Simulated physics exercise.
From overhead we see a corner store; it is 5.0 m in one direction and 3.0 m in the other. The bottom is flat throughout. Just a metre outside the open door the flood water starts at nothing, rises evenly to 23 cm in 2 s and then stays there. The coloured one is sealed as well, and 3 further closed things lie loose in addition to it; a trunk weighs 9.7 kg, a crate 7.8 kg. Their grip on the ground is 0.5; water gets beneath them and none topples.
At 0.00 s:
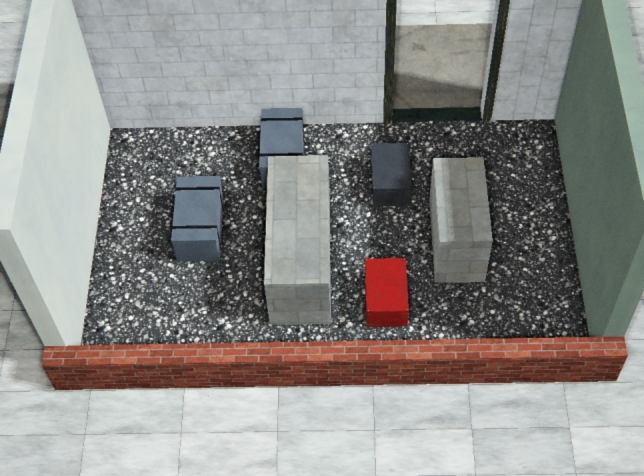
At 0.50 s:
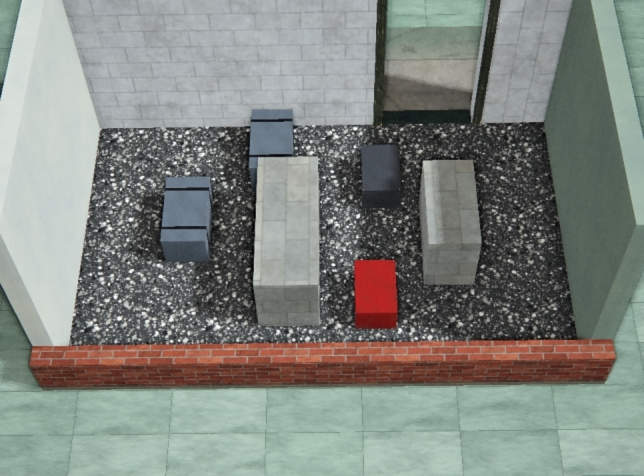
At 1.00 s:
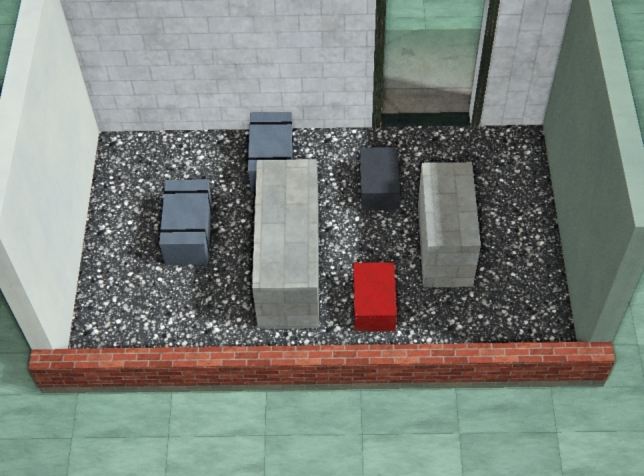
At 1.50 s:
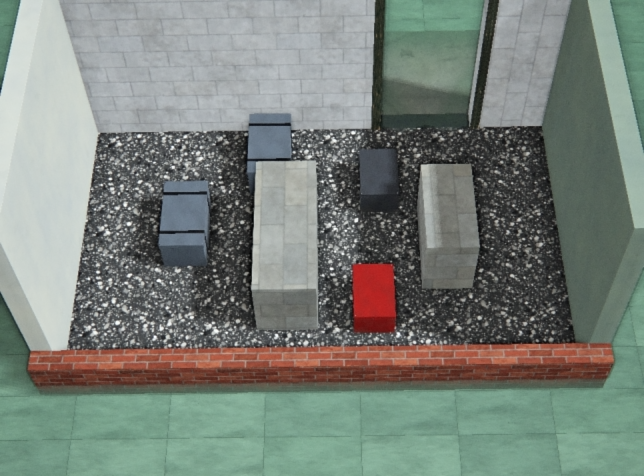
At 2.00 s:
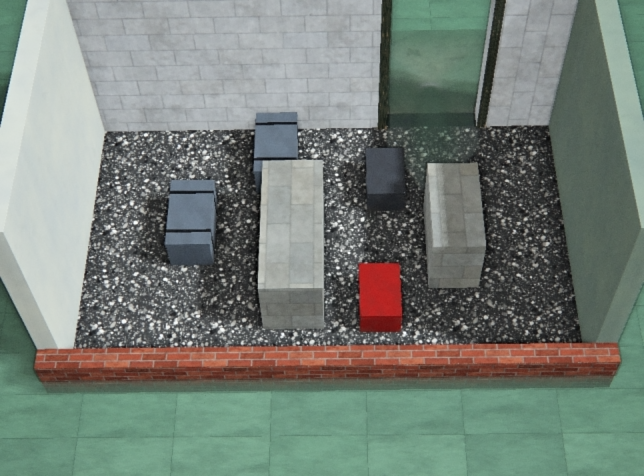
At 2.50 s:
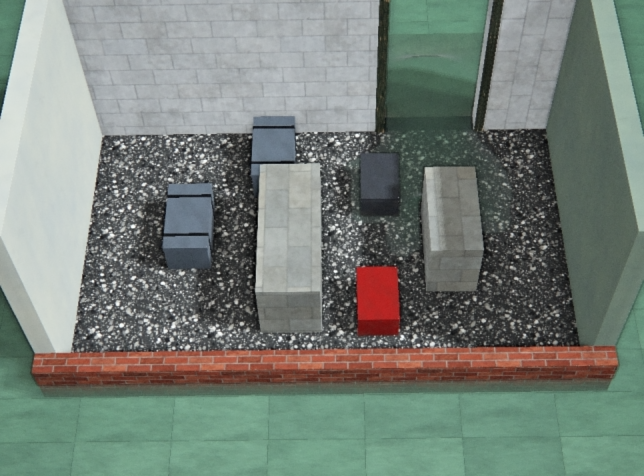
A walled enclosure with a gravelly floor held a red crate, grey blocks and dark boxes, all staying put, while greenish water spread over the paving outside and then crept in through the back doorway.
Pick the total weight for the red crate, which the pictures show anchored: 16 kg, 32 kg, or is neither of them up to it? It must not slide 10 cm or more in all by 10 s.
Neither is up to it.
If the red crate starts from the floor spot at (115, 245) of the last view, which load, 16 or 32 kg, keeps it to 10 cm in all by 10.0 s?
It turns out that both loads succeed.
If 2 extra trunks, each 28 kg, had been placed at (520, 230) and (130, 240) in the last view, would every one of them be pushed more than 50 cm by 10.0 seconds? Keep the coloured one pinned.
First one: Beyond the limit; second one: Inside the limit.
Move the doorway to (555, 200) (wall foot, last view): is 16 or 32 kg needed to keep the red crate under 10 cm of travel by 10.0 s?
Note: The lighter mass keeps it.
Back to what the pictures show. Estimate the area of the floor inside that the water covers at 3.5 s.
That flooded area is roughly 5.5 m2.
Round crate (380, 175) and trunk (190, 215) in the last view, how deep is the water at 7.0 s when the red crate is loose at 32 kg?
Close to 5 and 1 centimetres.
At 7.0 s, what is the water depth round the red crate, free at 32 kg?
Close to 13 cm deep.
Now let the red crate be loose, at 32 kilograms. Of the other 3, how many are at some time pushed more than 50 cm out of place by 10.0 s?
By my count, 2.
After 3.5 s the red crate would be 3 cm from its start with 16 kg and 0 cm from its start with 32 kg; 4 cm of water round it then.
After 4.5 s the red crate would be 26 cm from its start with 16 kg and 0 cm from its start with 32 kg; 7 cm of water round it then.
After 7.0 s the red crate would be 33 cm from its start with 16 kg and 17 cm from its start with 32 kg; 13 cm of water round it then.
After 10.0 s the red crate would be 83 cm from its start with 16 kg and 130 cm from its start with 32 kg; 8 cm of water round it then.
